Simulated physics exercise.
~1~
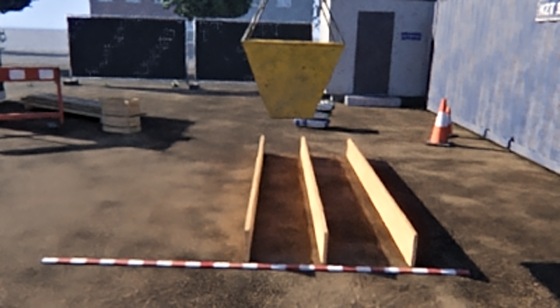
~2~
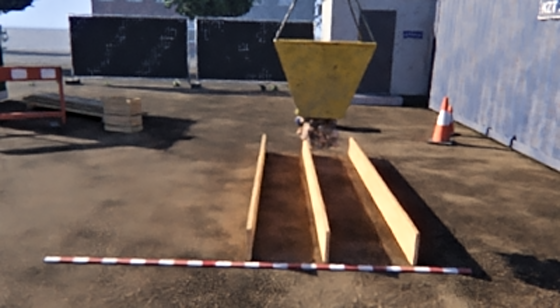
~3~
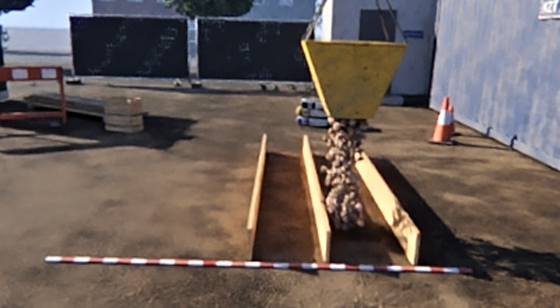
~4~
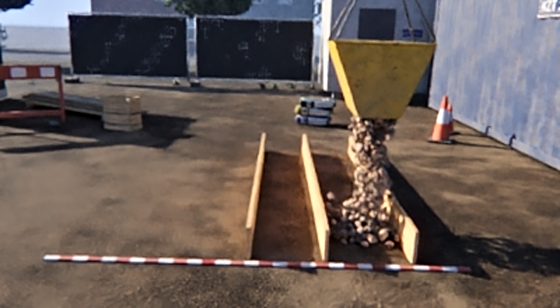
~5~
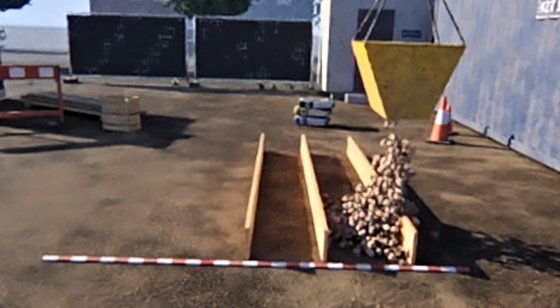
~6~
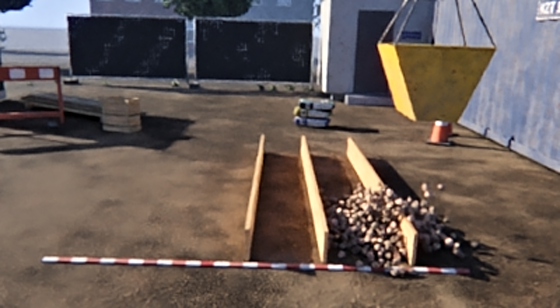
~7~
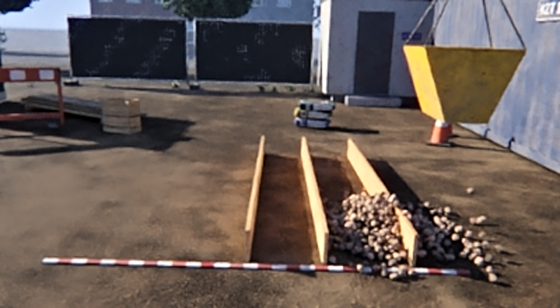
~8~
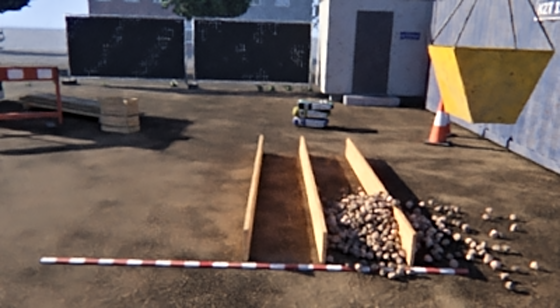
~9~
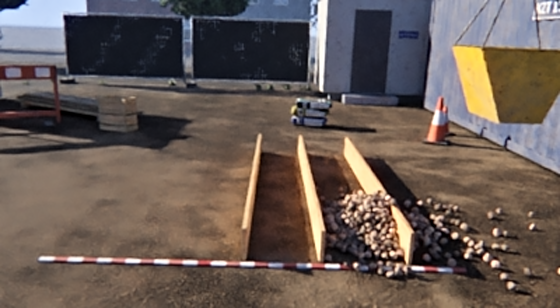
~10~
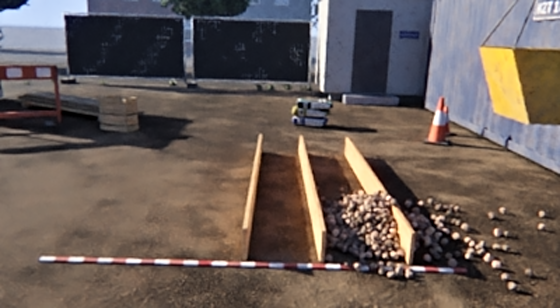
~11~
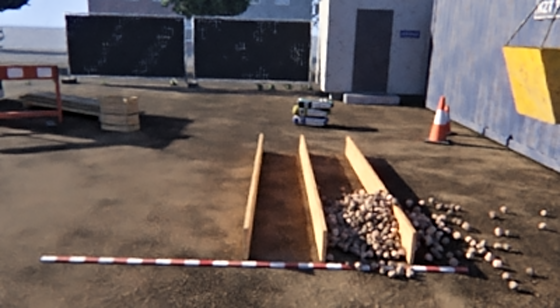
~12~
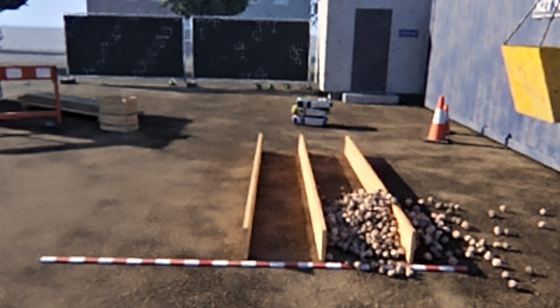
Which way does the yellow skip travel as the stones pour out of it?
The skip travels to the right, towards the blue wall.
In a paved yard, a yellow skip hanging over three upright planks moves right while stones pour from its underside into the right bay, some spilling past the right plank; the emptied skip stops near the blue wall, leaving the left bay bare.
